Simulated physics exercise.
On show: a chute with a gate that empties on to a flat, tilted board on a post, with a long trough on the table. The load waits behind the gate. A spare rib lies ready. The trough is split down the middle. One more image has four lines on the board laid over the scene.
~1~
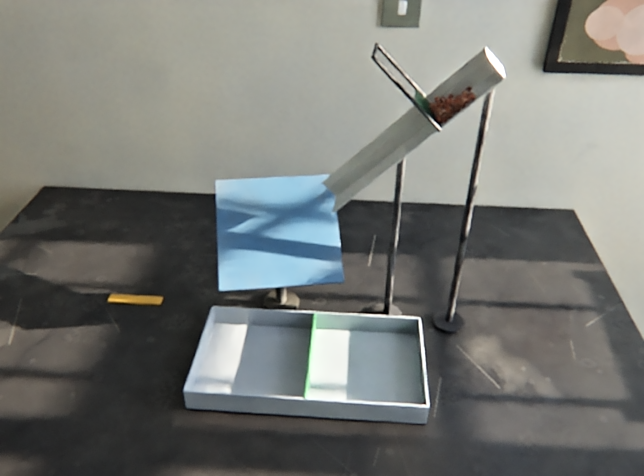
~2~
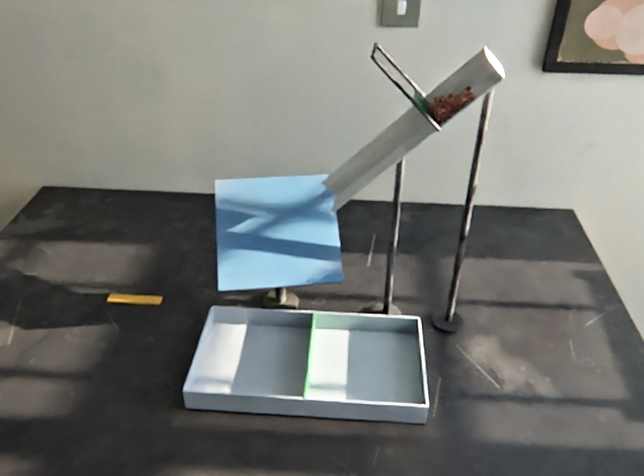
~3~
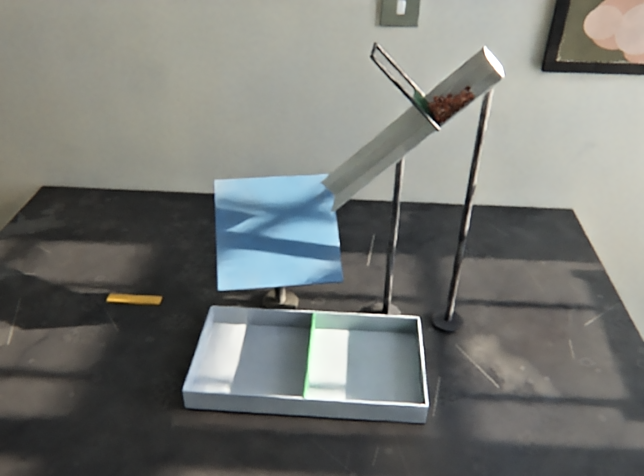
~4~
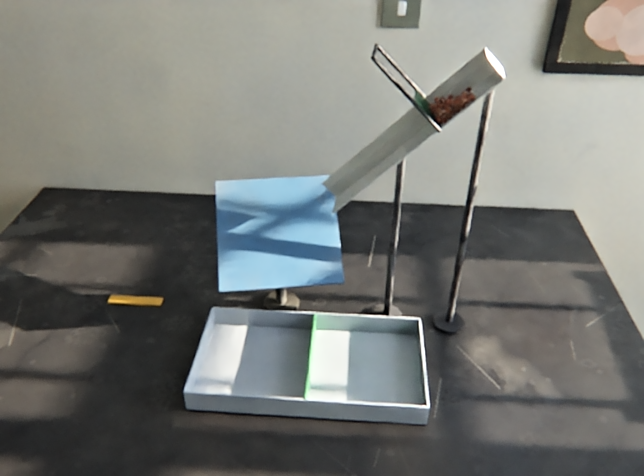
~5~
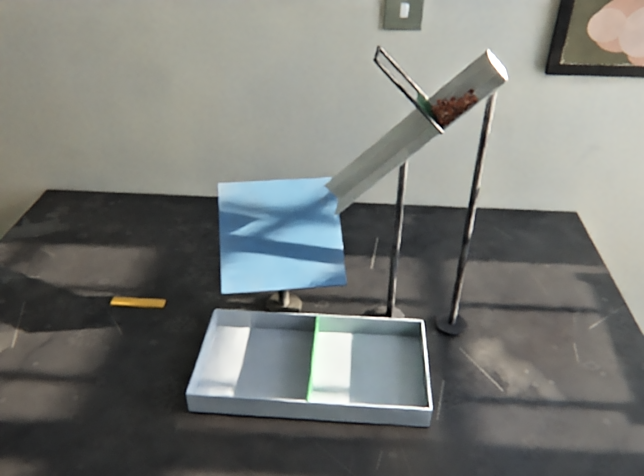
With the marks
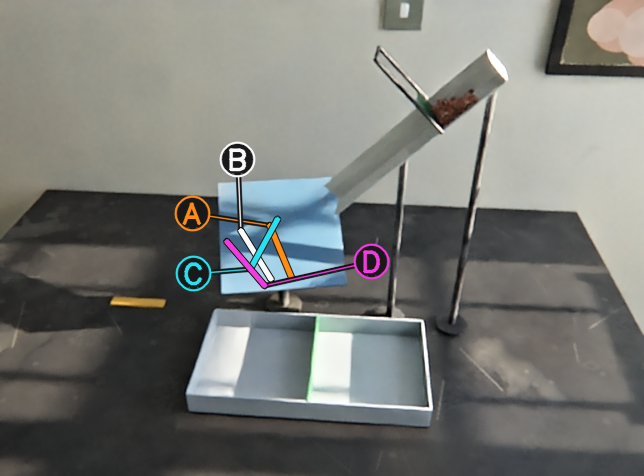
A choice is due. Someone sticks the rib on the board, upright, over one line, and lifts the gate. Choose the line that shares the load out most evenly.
Best: A.
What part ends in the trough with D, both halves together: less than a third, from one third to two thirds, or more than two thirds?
More than two thirds.
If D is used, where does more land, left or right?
Left.
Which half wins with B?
Left.
On the marked copy, line A from (269, 225) to (291, 277); line B from (240, 230) to (271, 279); line C from (277, 219) to (250, 269); line D from (226, 241) to (264, 285).
With A, of what is caught, about half in the left half, about half in the right.
With B, of what is caught, nearly all in the left half, a small part in the right.
With C, of what is caught, nearly all in the left half, a small part in the right.
With D, of what is caught, nearly all in the left half, a small part in the right.
